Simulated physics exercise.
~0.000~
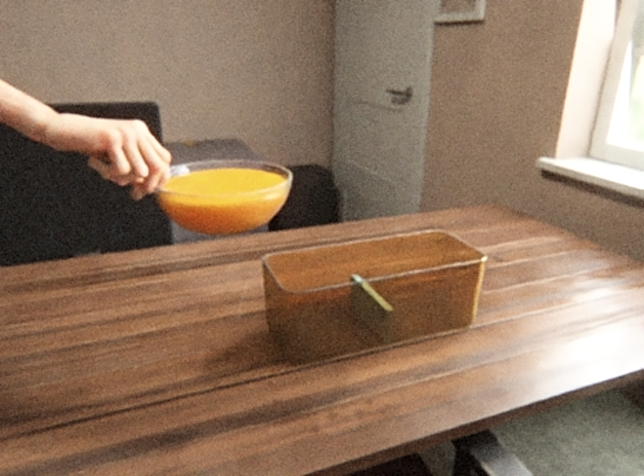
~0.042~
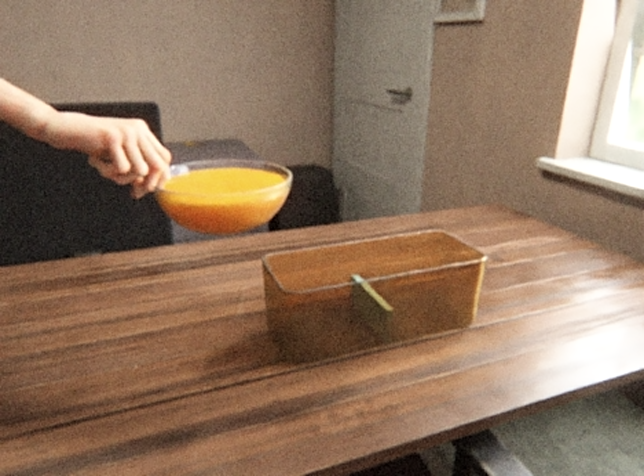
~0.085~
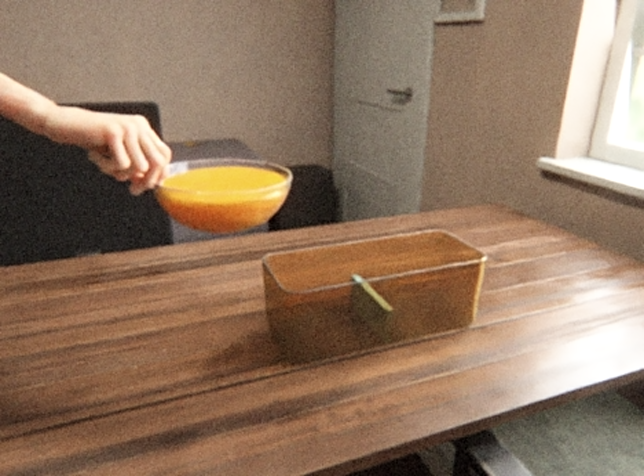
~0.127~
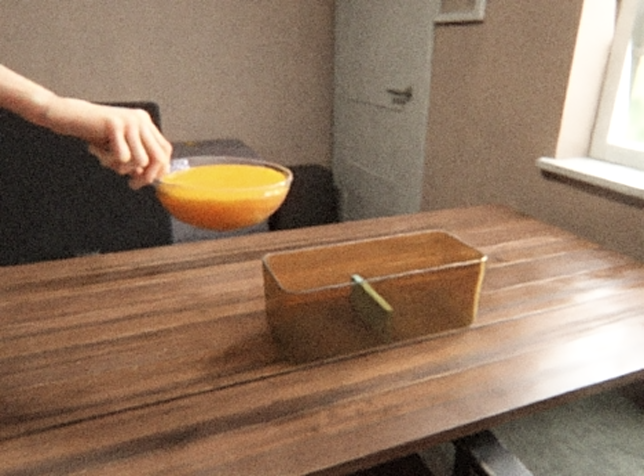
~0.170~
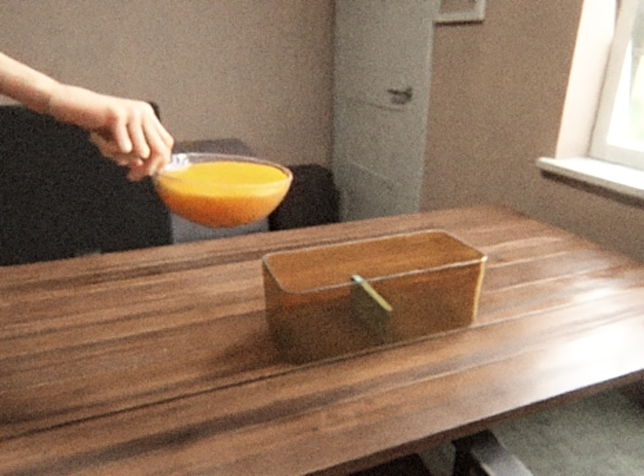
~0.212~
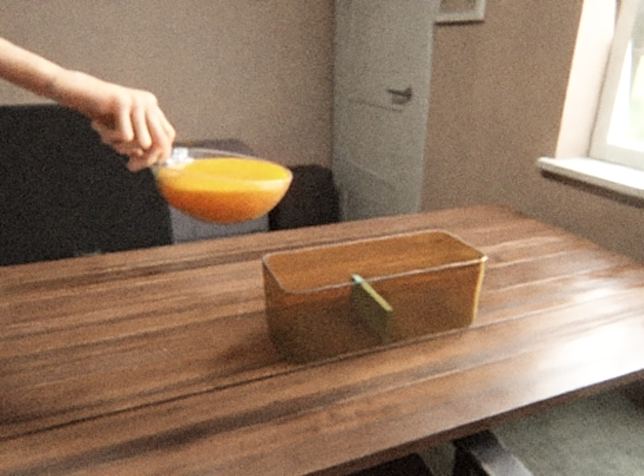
In a room with beige walls, a pale door and a bright window at the right, a still camera looks slightly down across a dark brown wooden table. A hand reaching in from the left holds a clear round bowl of orange juice above the table, to the left of an empty, see-through amber oblong basin. The hand lifts the bowl's left side slightly, tilting it gently to the right, while the juice shifts inside.
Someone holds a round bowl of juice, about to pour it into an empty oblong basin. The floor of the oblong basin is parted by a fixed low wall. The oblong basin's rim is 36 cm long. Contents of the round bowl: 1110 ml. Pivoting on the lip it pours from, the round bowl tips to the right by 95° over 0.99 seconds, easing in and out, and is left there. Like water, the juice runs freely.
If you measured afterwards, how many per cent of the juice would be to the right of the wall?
About 42 out of 100.
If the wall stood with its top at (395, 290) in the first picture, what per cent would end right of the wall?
Estimate: Close to 10 per cent.
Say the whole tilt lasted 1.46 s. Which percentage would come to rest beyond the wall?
That would be about 20 in a hundred, I'd say.
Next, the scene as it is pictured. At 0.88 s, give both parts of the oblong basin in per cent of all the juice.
Around 34 on the left and around 38 on the right.
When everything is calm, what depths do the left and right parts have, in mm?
Left 24 mm, right 20 mm.
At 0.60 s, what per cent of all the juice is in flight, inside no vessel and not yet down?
46 %.
Then, 0.60 s in, the tilt is 62° and 46 per cent is still to pour, 7 is left of the wall and 0 right of it.
Then, 0.88 s in, the tilt is 92° and 1 per cent is still to pour, 35 is left of the wall and 39 right of it.
Then, 1.17 s in, the tilt is 95° and 0 per cent is still to pour, 49 is left of the wall and 42 right of it.
Then, 1.49 s in, the tilt is 95° and 0 per cent is still to pour, 50 is left of the wall and 42 right of it.
Finally, 49 per cent lies left of the wall, 42 right of it and 8 outside.
